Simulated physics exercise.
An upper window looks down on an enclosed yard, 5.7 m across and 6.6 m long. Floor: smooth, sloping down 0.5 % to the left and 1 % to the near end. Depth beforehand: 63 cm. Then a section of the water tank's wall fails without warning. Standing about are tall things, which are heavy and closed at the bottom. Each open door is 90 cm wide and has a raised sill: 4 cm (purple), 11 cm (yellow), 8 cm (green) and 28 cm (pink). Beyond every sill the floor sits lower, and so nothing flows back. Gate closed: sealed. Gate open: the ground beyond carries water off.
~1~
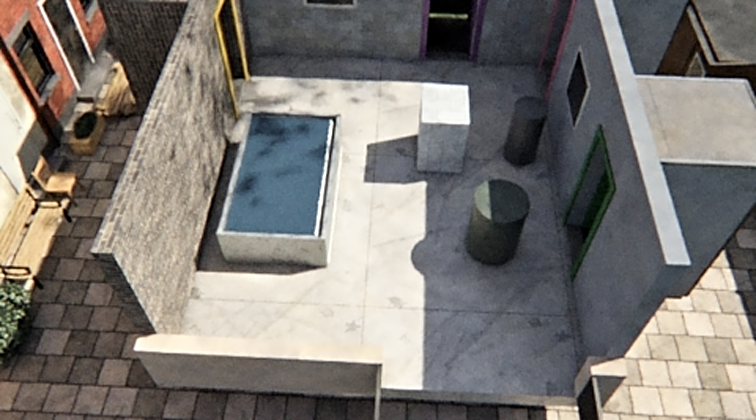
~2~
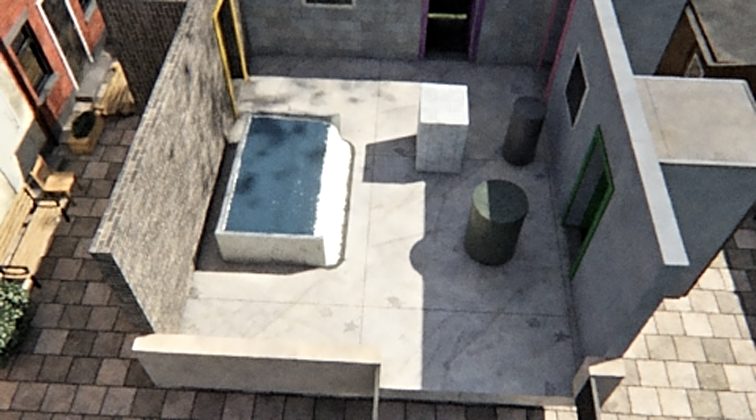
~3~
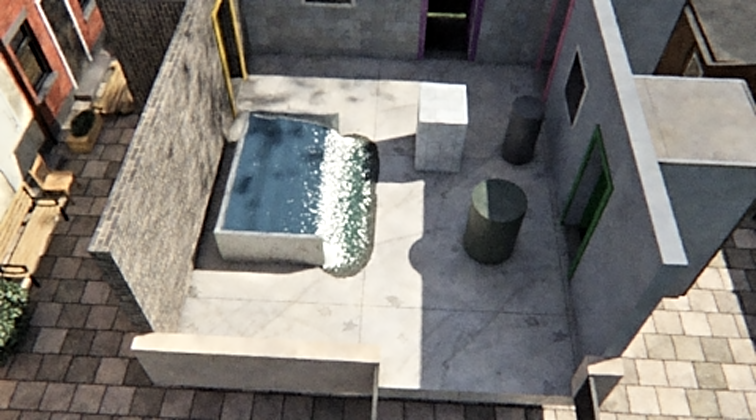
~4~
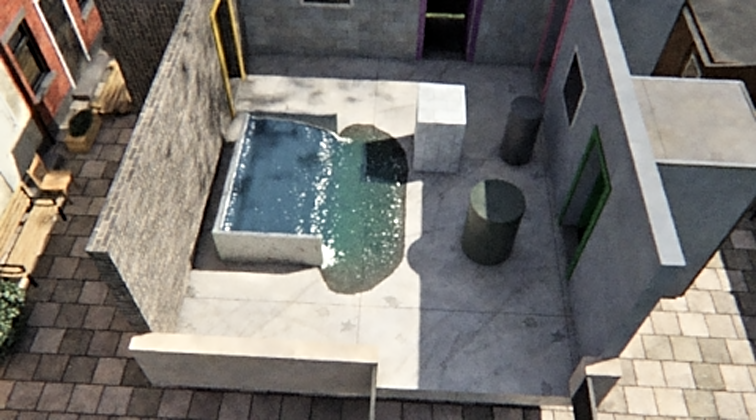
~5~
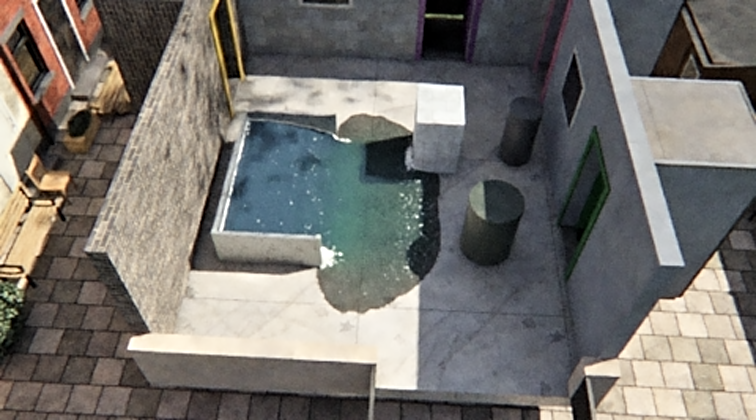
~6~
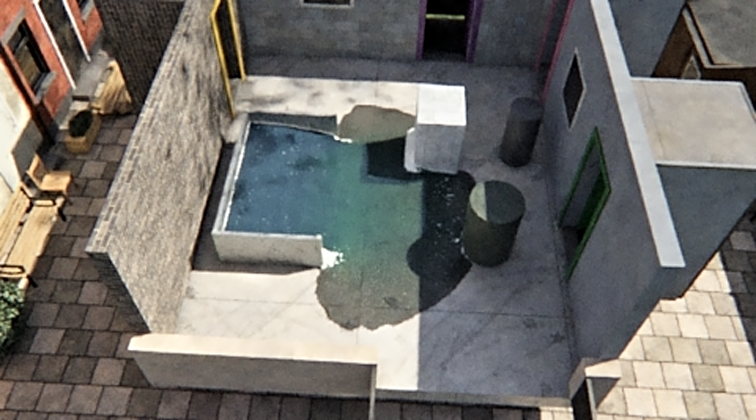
Water bursting through the right side of a rectangular tank, spreading across a walled concrete yard around a pale block toward a dark cylinder.
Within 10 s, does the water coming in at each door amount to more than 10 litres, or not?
Outcome: At the purple door the amount will climb above the limit. At the yellow door the amount will stay short of the limit. At the green door the amount will climb above the limit. At the pink door the amount will stay short of the limit.
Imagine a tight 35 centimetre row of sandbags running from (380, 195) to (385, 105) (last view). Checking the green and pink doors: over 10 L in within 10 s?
Green within the limit, pink within the limit.
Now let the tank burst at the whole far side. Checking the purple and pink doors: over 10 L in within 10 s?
Result against the limit at purple: Limit broken; result at pink: Limit held.
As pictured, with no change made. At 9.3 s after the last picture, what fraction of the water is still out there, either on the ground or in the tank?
Some 52 in a hundred.
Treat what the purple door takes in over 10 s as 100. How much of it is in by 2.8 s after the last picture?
Share: ~ 55 %.
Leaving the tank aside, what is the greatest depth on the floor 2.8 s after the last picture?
Around 17 centimetres deep.
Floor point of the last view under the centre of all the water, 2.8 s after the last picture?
At roughly (427, 194).
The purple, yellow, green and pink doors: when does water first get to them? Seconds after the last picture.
So, purple at 1.0 s, then yellow at 3.8 s, green at 0.7 s, and pink at 1.6 s.
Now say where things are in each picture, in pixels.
The first picture shows the water tank at (284, 173) is whole and still, 63 cm deep.
In the second picture, the front is at (345, 144), 1.3 m from the gap at (330, 193); 0.4 m2 of floor is under water; 63 cm left at the back of the water tank.
In the third picture, water pours out at (329, 192) and has run 1.5 m, to (361, 139); typically 11 cm deep outside, 62 cm at the water tank's back.
In the fourth picture, water pours out at (328, 193) and has run 1.8 m, to (366, 286); typically 10 cm deep outside, 55 cm at the water tank's back.
In the fifth picture, water pours out at (327, 194) and has run 2.1 m, to (385, 298); typically 8 cm deep outside, 53 cm at the water tank's back.
In the sixth picture, the front is at (461, 271), 2.5 m from the gap at (327, 195); 7.0 m2 of floor is under water; 49 cm left at the back of the water tank.
Then, 0.7 s after the last picture water covers 40 % of the floor and is deepest (41 cm) near (549, 196); purple door not reached, yellow door not reached, green door 5 cm at the sill, 0 L in, pink door not reached.
Then, 1.5 s after the last picture water covers 55 % of the floor and is deepest (34 cm) near (549, 196); purple door 9 cm at the sill, 8 L in, yellow door not reached, green door 15 cm at the sill, 8 L in, pink door not reached.
Then, 2.8 s after the last picture water covers 70 % of the floor and is deepest (17 cm) near (539, 204); purple door 10 cm at the sill, 35 L in, yellow door not reached, green door 10 cm at the sill, 24 L in, pink door 8 cm at the sill, 0 L in.
Then, 5.3 s after the last picture water covers 80 % of the floor and is deepest (9 cm) near (573, 369); purple door 6 cm at the sill, 59 L in, yellow door 5 cm at the sill, 0 L in, green door 6 cm at the sill, 28 L in, pink door 5 cm at the sill, 0 L in.
Then, 9.3 s after the last picture water covers 95 % of the floor and is deepest (8 cm) near (175, 336); purple door 2 cm at the sill, 63 L in, yellow door 7 cm at the sill, 0 L in, green door 3 cm at the sill, 28 L in, pink door 3 cm at the sill, 0 L in.
